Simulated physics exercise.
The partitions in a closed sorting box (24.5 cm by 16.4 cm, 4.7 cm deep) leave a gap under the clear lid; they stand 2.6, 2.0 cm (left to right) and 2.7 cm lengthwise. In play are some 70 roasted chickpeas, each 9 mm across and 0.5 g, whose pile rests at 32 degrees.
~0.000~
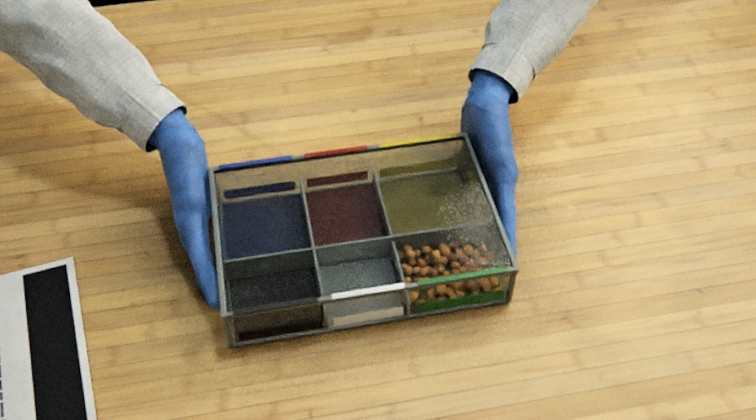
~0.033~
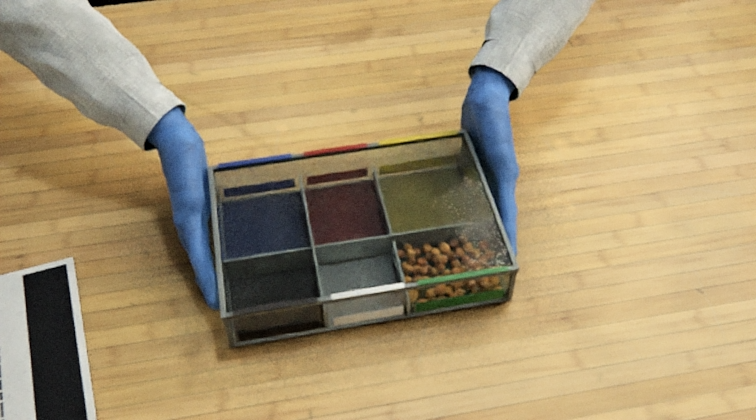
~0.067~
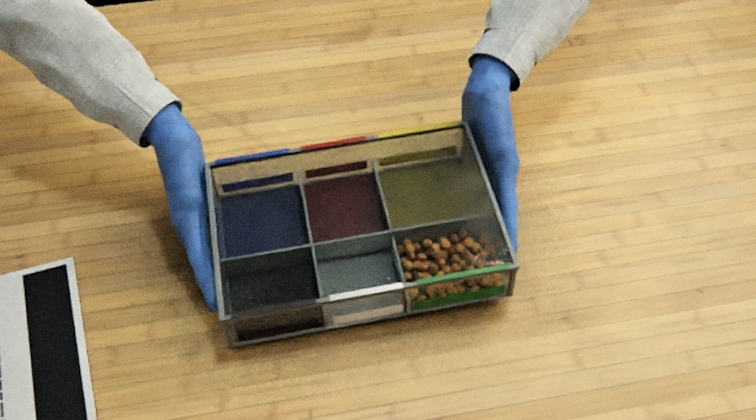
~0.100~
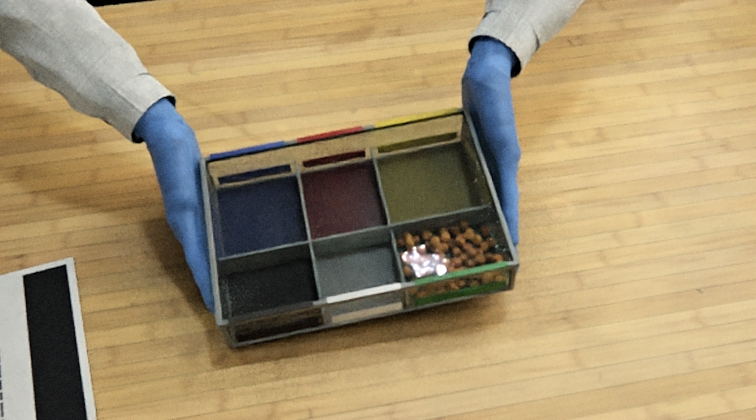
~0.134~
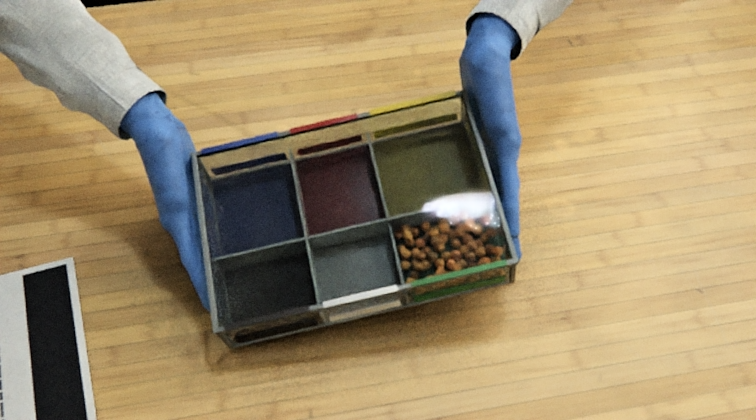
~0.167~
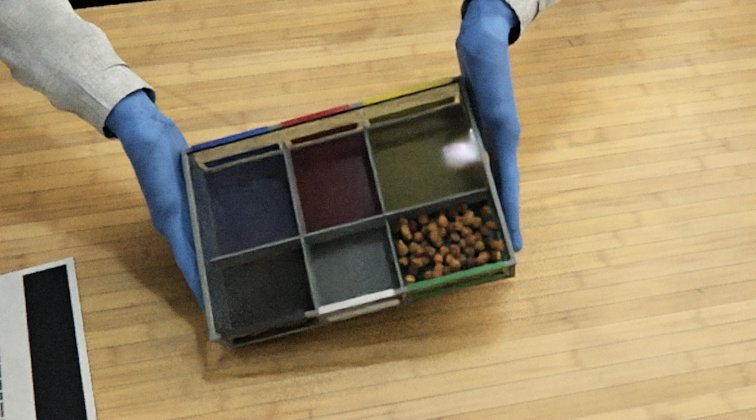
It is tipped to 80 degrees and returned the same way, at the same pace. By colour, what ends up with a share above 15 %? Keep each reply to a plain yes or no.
Here goes: Red compartment no; blue compartment no; green compartment yes; yellow compartment no; white compartment yes; black compartment no.
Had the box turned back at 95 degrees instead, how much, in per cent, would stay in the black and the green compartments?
In per cent, black gets 15, green gets 45.
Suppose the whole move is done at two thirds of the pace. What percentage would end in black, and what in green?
Then the black compartment would hold 5 per cent and the green one 65 per cent.
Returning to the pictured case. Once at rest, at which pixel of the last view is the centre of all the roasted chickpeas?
In the last view, approximately (421, 296).
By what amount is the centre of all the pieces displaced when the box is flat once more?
Roughly 4.5 cm.
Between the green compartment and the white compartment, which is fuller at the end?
Answer: Green.
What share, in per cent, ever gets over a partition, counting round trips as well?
I'd guess roughly 35 percent.
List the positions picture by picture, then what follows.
Box tilt 0 degrees, front corners at (227, 314) and (513, 268); green 100 %, in the first frame.
Box tilt 1 degrees, front corners at (226, 315) and (513, 267), in the second frame.
Box tilt 4 degrees, front corners at (224, 317) and (514, 265), lowest corner left front, in the third frame.
Box tilt 9 degrees, front corners at (222, 322) and (514, 262), lowest corner left front, in the fourth frame.
Box tilt 17 degrees, front corners at (219, 328) and (513, 260), lowest corner left front, in the fifth frame.
Box tilt 24 degrees, front corners at (215, 336) and (511, 261), lowest corner left front; green 100 %. The box's pace is about 225 degrees a second, in the sixth frame.
After 0.52 s, tilt 78 degrees; green 90 %, white 10 %.
After 0.75 s, tilt 31 degrees; green 65 %, white 30 %, black 5 %.
After 1.10 s, tilt 0 degrees; green 65 %, white 30 %, black 5 %.
By 1.5 s all is still; red 0 %, blue 0 %, green 65 %, yellow 0 %, white 30 %, black 5 %.
